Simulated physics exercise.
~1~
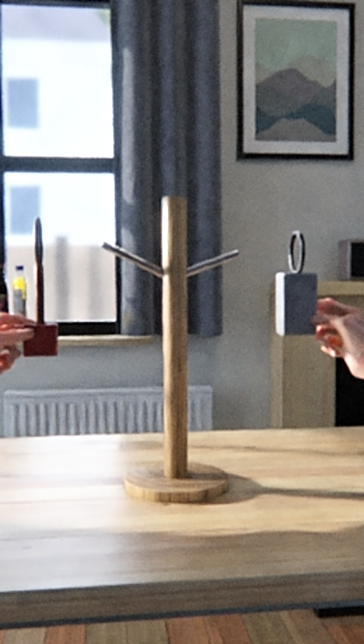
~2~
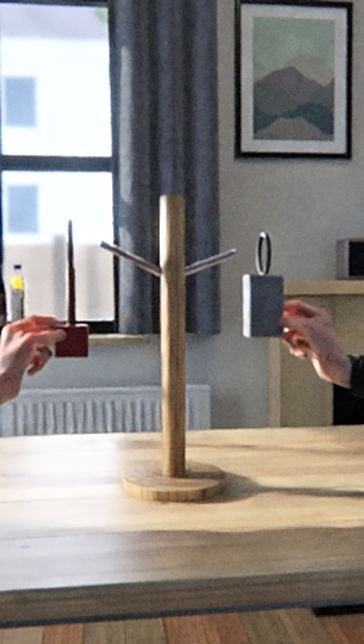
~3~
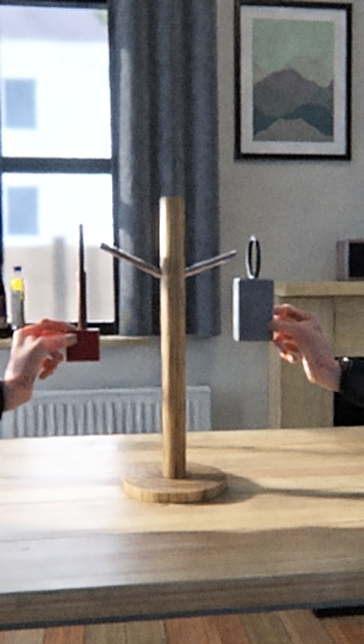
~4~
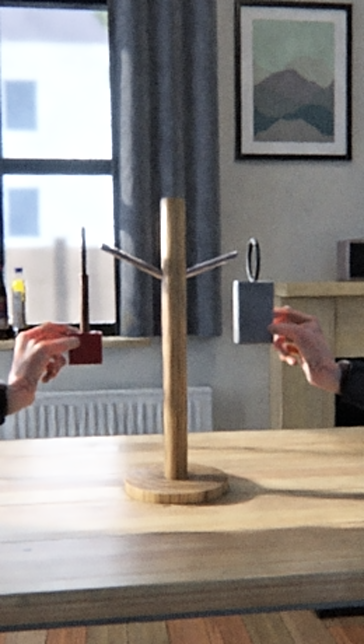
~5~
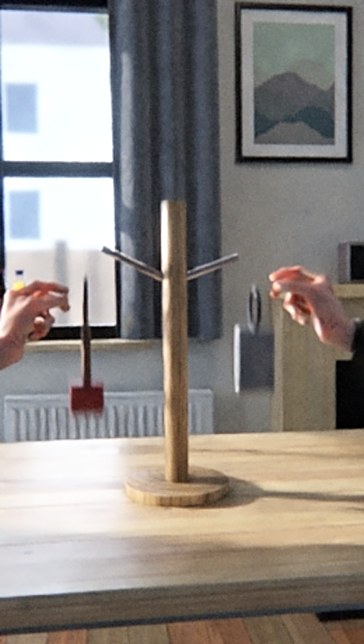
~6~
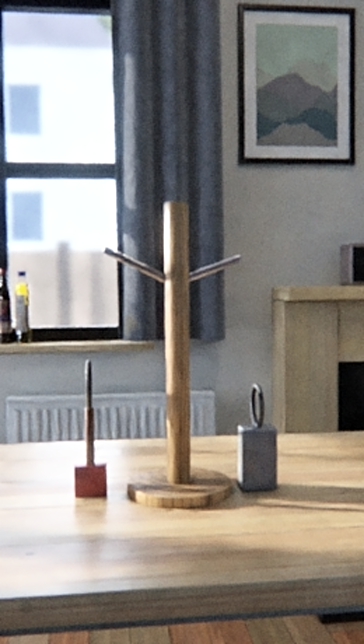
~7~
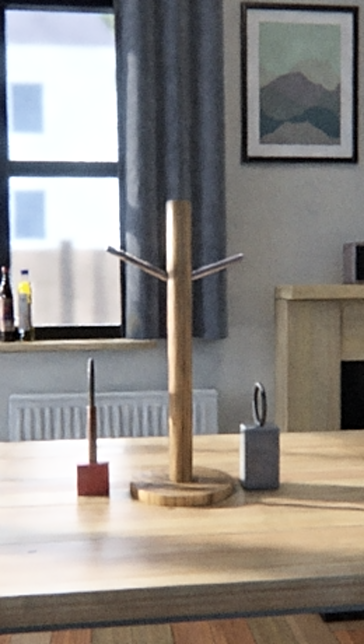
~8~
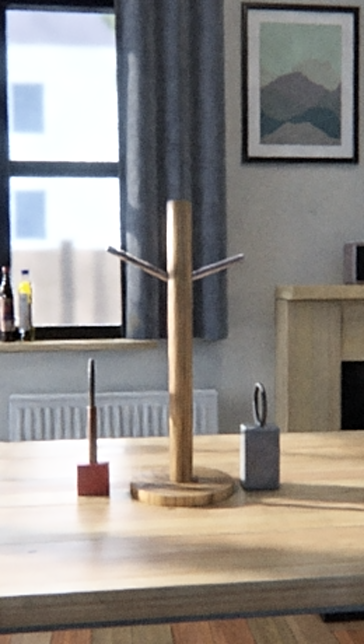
Two hands brought a red brush and a grey pouch in from opposite sides toward a wooden peg stand, paused beneath its pegs and let go, and both items dropped to the table, ending upright on either side of the stand.
